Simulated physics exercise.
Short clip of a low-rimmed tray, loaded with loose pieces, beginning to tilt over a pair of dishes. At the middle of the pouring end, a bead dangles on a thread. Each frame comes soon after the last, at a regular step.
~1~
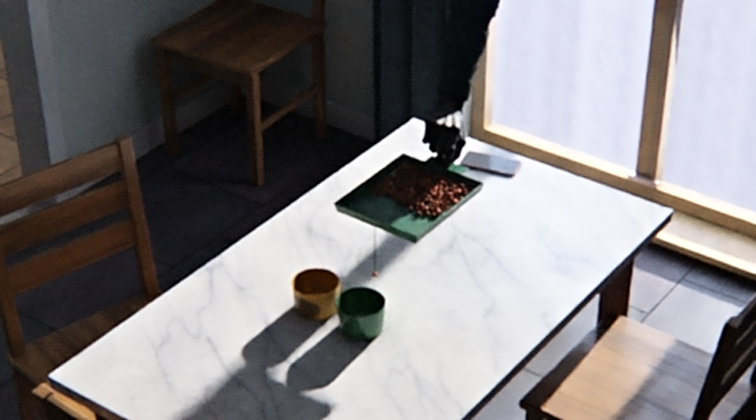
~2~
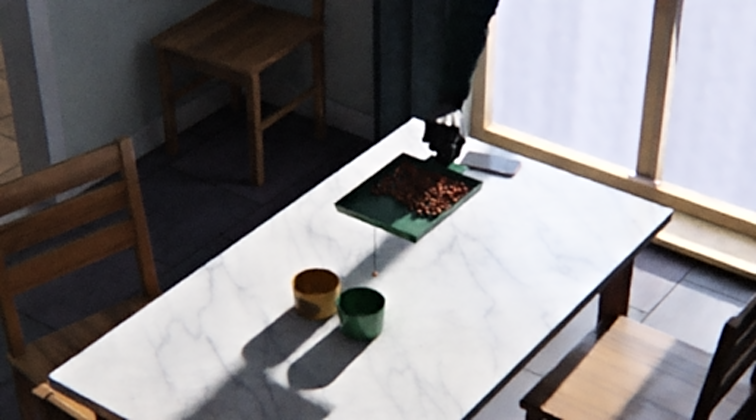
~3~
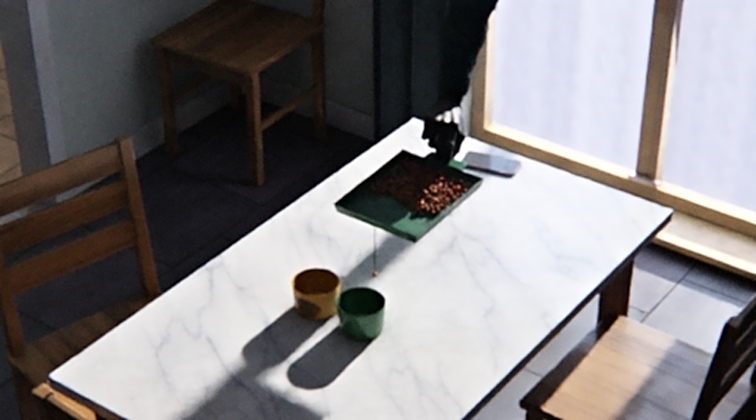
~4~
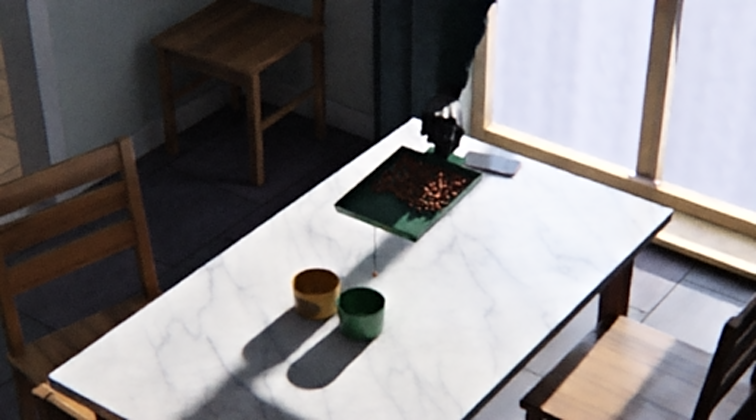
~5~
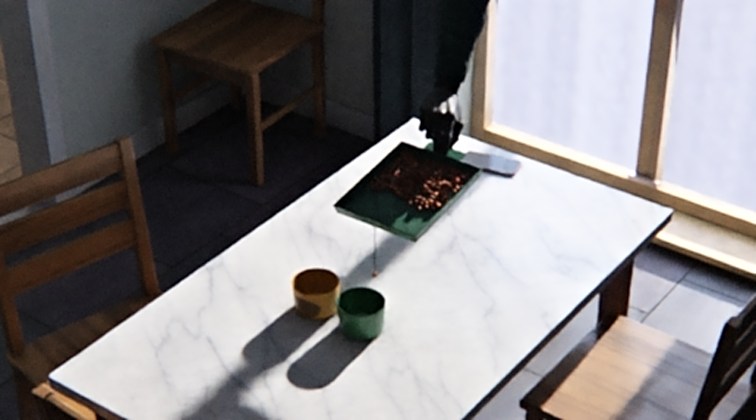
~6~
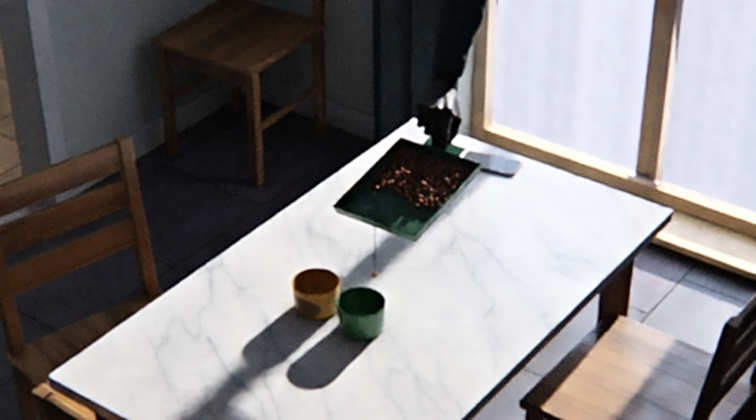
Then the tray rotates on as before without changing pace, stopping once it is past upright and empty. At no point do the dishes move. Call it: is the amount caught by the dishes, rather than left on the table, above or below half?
Above half.
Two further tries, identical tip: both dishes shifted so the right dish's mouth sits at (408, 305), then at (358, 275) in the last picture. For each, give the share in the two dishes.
Close to 30 in a hundred first, close to 20 in a hundred second.
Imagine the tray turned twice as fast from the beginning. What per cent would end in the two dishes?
Near 70 in a hundred.
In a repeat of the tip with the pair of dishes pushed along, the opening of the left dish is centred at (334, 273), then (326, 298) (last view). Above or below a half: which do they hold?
First shift, a majority share; second shift, a minority share.
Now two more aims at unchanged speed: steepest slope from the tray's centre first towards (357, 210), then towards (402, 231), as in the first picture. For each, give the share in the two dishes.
For the first aim it is 10 in a hundred, for the second 10 in a hundred.
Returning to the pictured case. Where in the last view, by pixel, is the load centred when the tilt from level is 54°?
Near (372, 206).
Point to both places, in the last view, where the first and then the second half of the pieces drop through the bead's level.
Roughly (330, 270) first, then roughly (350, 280).
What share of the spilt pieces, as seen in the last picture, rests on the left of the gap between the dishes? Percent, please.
Near 30 in a hundred.
Soon, tray tipped steeply; nearly all on the tray; a stray few in the air.
A while on, tray tipped right over; nearly all on the tray; a stray few in the right dish; a stray few in the left dish; a stray few in the air.
Towards the end, tray tipped past a quarter turn; about a third in the right dish; about a third in the left dish; about a quarter outside both.
Finally, tray tipped past a quarter turn; about a third in the right dish; about a third in the left dish; about a quarter outside both.
